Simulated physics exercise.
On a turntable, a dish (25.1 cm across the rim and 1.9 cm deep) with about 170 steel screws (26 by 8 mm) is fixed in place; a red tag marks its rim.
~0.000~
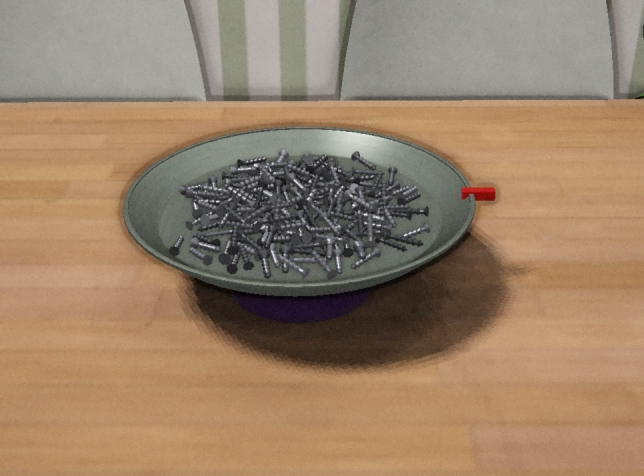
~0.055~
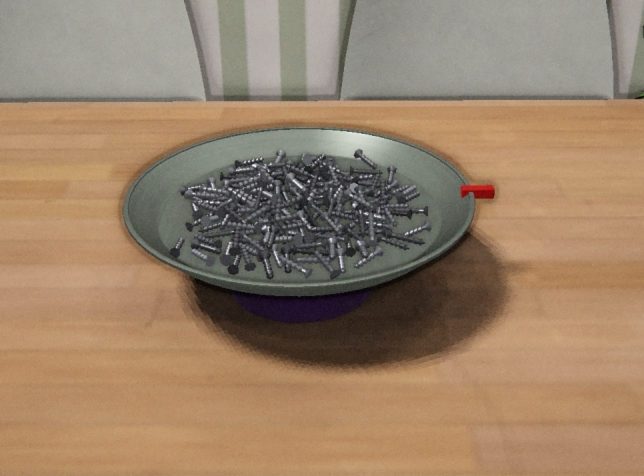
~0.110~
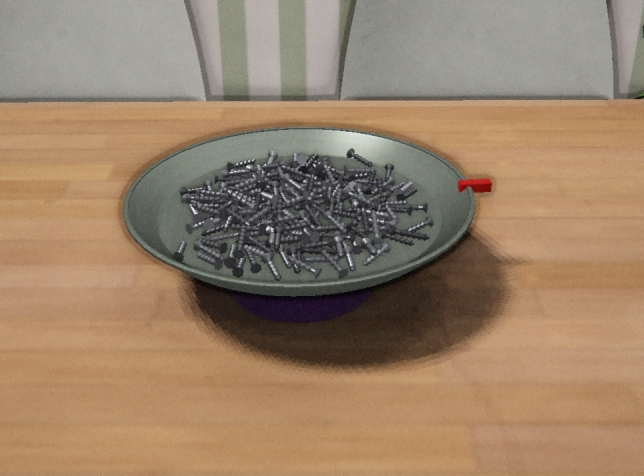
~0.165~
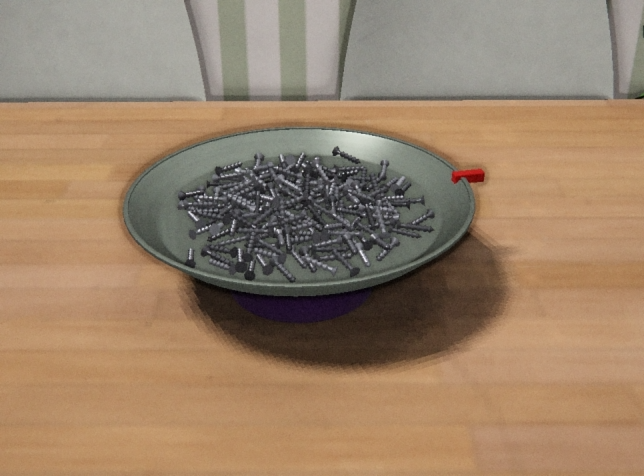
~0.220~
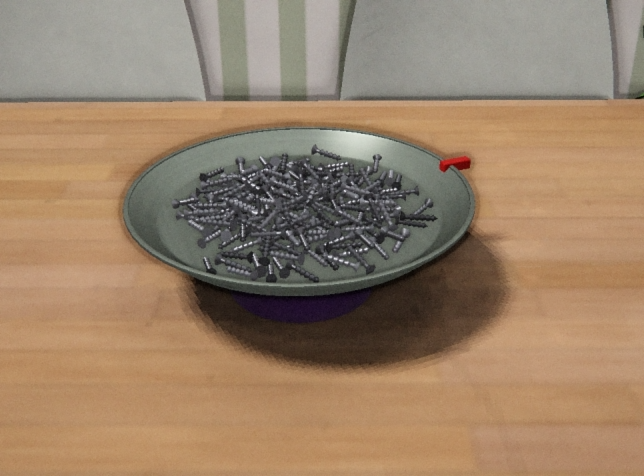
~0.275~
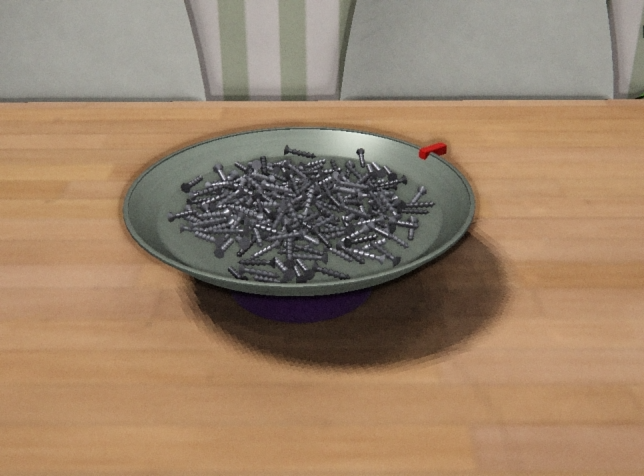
A shallow green dish heaped with steel screws sat on a wooden table and began turning slowly, then faster, its red tag moving from the right side around toward the back as the screws turned with it.
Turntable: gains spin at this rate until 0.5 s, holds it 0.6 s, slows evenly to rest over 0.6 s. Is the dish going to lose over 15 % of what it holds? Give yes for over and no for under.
No, under.
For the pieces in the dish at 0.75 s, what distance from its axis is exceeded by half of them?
Close to 9.0 cm, I'd say.
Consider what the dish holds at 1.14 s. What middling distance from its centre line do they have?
Value: About 9.5 cm.
After 0.75 s, dish 100 %; middle of the pieces not yet landed near (301, 204).
After 1.14 s, dish 100 %; middle of the pieces not yet landed near (301, 206).
Then, at 1.50 s, dish 100 %; middle of the pieces not yet landed near (301, 205).
After 1.85 s, dish 100 %; middle of the pieces not yet landed near (300, 205).
At rest (2.1 s), dish 100 %.
